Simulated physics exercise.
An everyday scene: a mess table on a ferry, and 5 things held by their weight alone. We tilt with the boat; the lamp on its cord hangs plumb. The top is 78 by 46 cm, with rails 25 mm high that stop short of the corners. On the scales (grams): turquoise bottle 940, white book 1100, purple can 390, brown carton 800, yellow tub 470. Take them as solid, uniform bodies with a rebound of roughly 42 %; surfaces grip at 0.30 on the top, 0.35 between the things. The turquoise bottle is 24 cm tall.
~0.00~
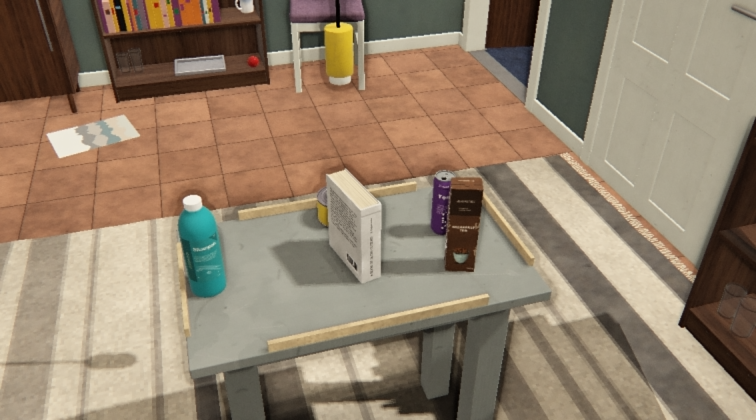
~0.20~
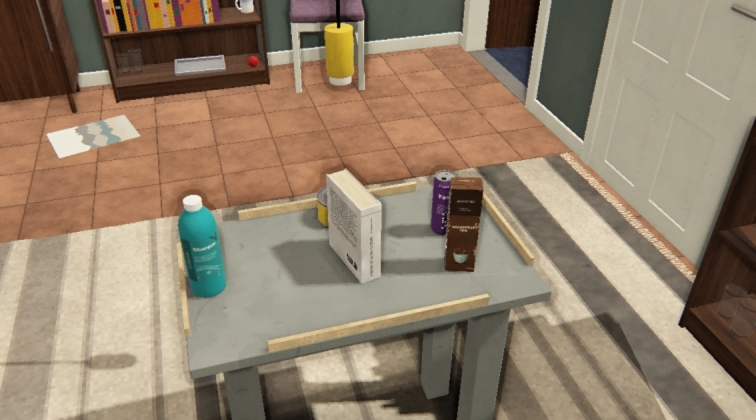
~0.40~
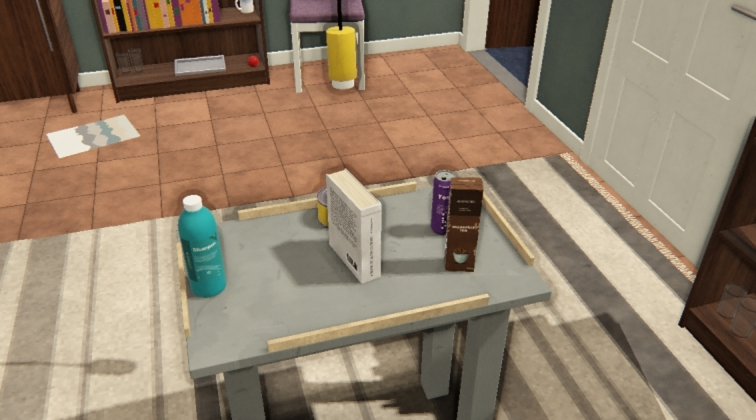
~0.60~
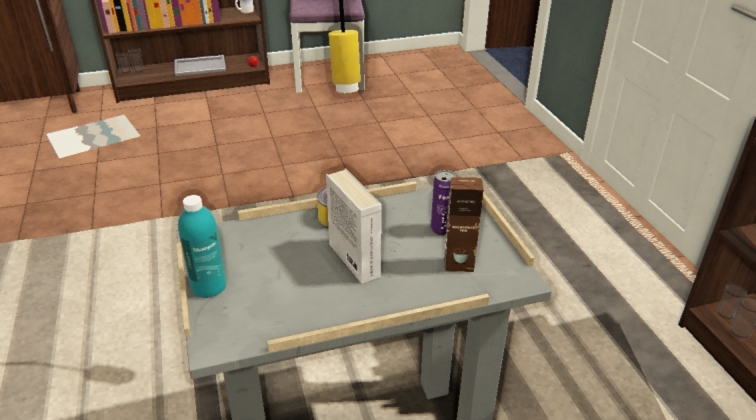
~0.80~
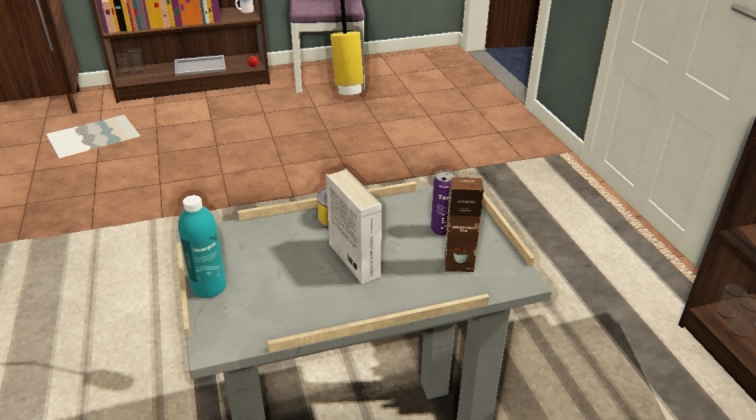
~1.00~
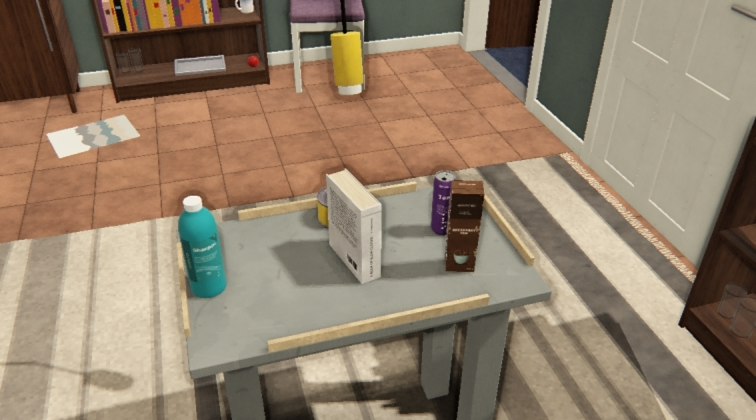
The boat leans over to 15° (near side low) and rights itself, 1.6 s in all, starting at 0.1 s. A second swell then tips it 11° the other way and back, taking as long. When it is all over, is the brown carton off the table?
The brown carton ends on the floor.
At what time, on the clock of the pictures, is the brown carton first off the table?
At about 1.4 s.
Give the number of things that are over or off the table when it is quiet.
1 of them.
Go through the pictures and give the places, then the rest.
Boat level; brown carton (463, 226); turquoise bottle (201, 245), in the first frame.
Boat level; purple can (443, 204), in the second frame.
Boat heeled 5°, near side down; turquoise bottle (201, 245); white book (354, 226), in the third frame.
Boat heeled 10°, near side down; purple can (443, 204), in the fourth frame.
Boat heeled 14°, near side down; turquoise bottle (201, 246); white book (354, 226), in the fifth frame.
Boat heeled 14°, near side down; brown carton (463, 228) tipped 4° against what carries it; purple can (443, 204), in the sixth frame.
Around 1.40 s, boat heeled 5°, near side down; brown carton on its side near (466, 292).
Around 1.80 s, boat level; brown carton now off the table.
Around 2.10 s, boat heeled 6°, far side down.
Around 2.60 s, boat heeled 11°, far side down.
Finally (3.8 s), off the table, brown carton; the other 4 still in place (within 5 cm).
